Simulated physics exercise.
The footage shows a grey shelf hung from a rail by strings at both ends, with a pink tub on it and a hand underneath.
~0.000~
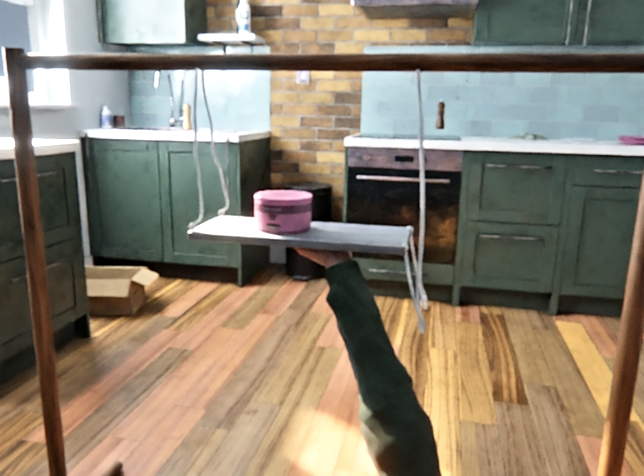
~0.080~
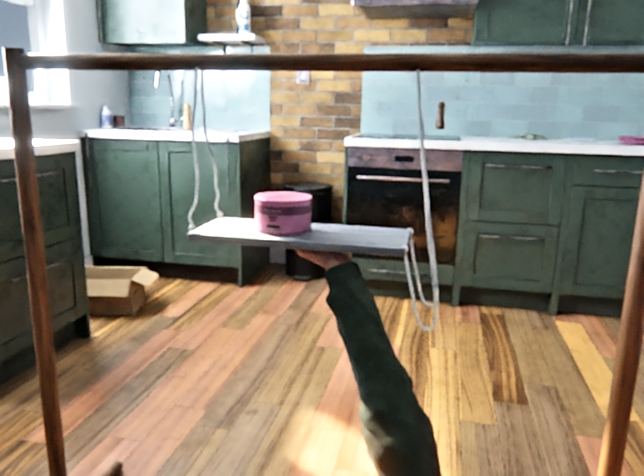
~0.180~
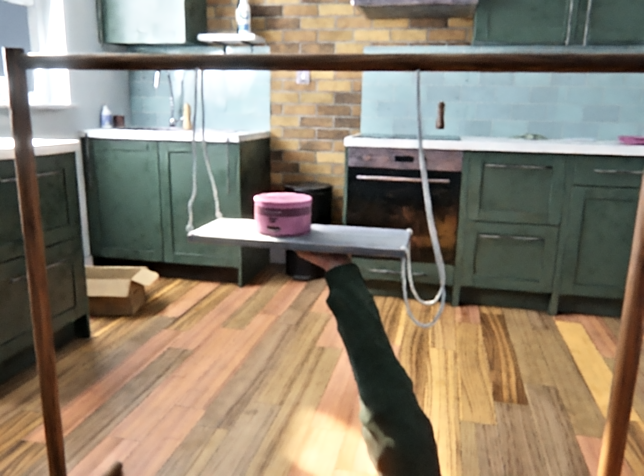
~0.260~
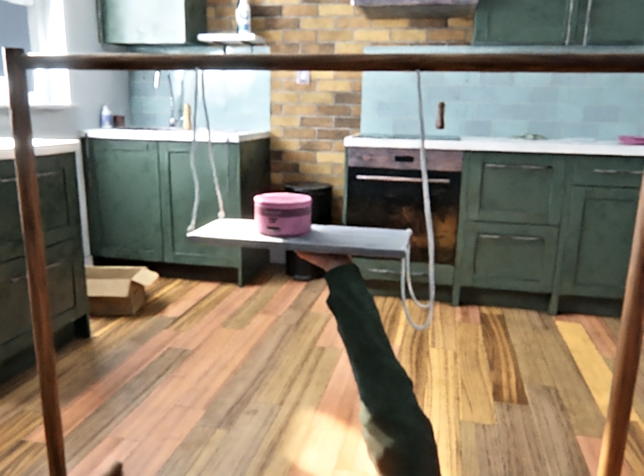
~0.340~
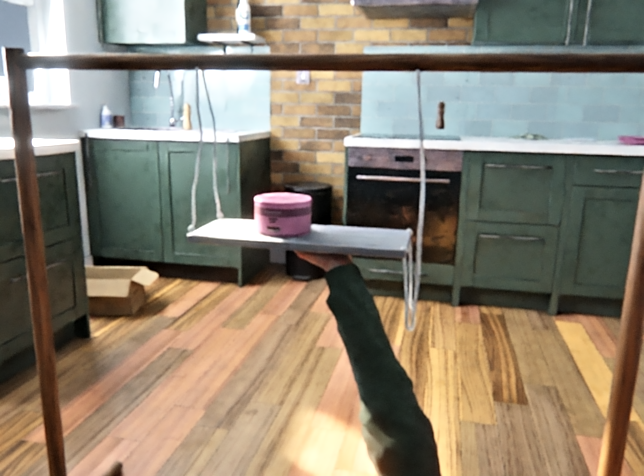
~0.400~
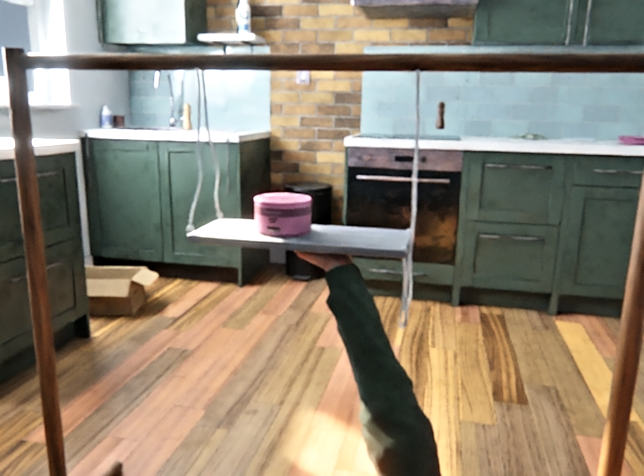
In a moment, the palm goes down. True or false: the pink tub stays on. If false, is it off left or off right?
False, off right.
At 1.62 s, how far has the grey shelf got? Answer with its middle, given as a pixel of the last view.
(315, 301), roughly.
After 0.98 s, board tipped 47° down to the right; tub falling.
After 1.62 s, board tipped 53° down to the right; tub on the floor.
In the end, board tipped 49° down to the right; tub on the floor. The pink tub is shed rightwards.
